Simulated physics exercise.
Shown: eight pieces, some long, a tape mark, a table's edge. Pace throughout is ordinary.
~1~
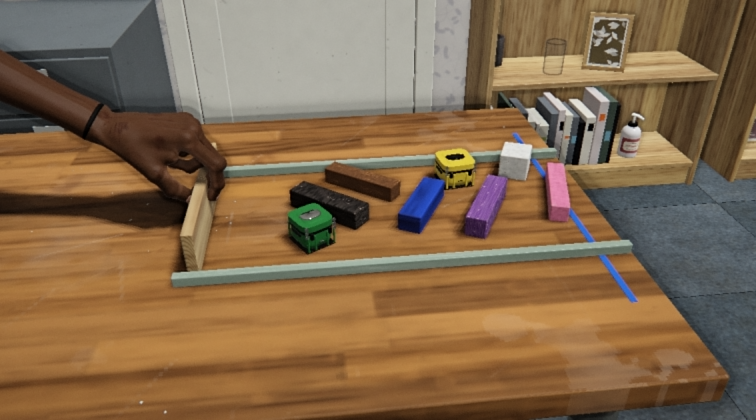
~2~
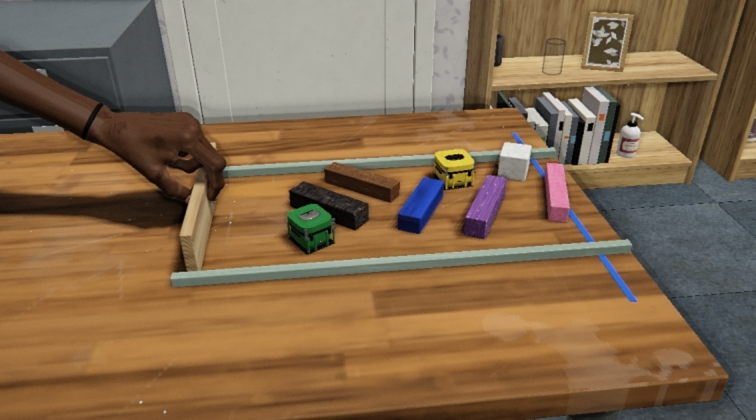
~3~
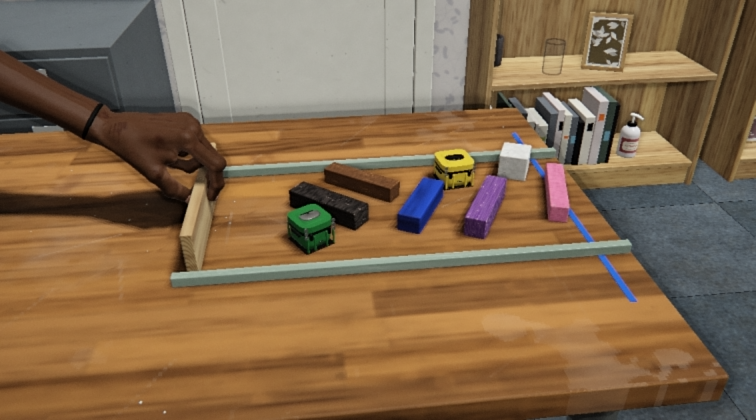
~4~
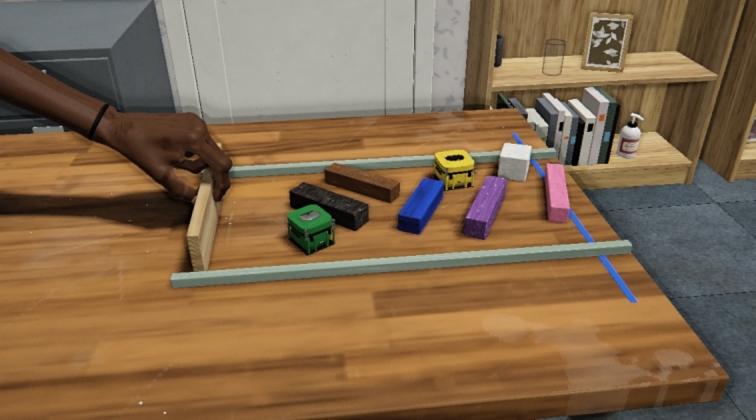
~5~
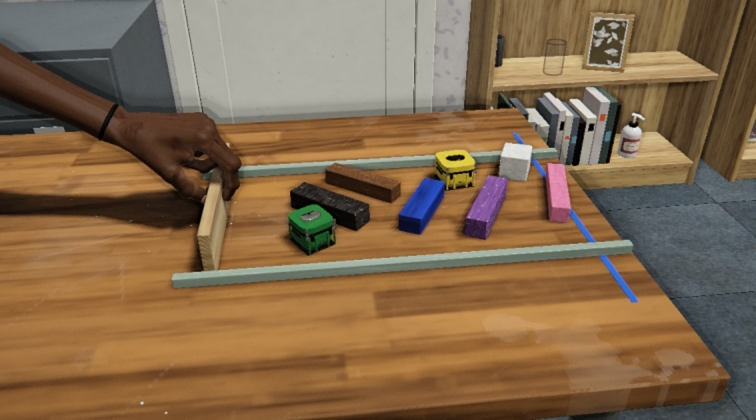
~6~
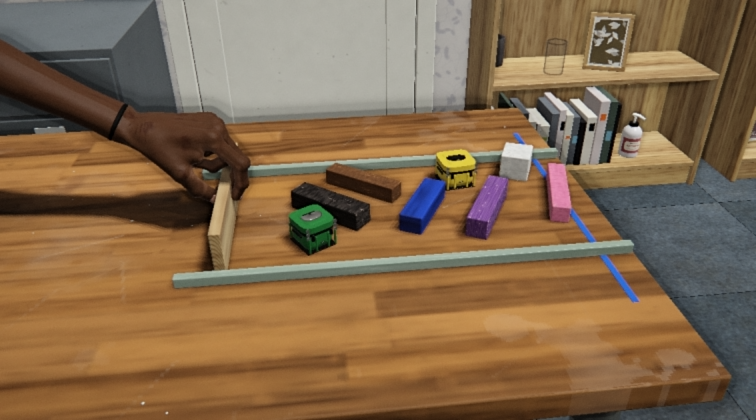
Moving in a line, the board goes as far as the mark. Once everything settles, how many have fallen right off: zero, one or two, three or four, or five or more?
By then, five or more have fallen off.
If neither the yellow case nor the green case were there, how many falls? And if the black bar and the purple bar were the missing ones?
The number fallen is 4, and in the other try 4.
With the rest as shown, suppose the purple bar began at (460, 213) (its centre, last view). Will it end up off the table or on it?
From that start it falls away.
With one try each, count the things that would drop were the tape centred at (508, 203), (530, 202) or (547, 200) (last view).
Result per try: 2; 4; 5.
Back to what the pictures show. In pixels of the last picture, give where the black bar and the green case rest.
(591, 191) and (601, 214), roughly.
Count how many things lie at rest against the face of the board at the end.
That makes 3.
Soon after, none off yet; pink bar at rest near (558, 191); white block at rest near (516, 162); purple bar at rest near (488, 206).
After that, none off yet; pink bar at rest near (558, 191); white block at rest near (516, 162); purple bar displaced a little near (524, 205).
And then, one off so far; pink bar on its side near (611, 249); white block displaced well along near (567, 155); purple bar tilting a little near (611, 200).
In the end, the number that fall off is five or more; gone, blue stick, yellow case, purple bar, white block and pink bar.
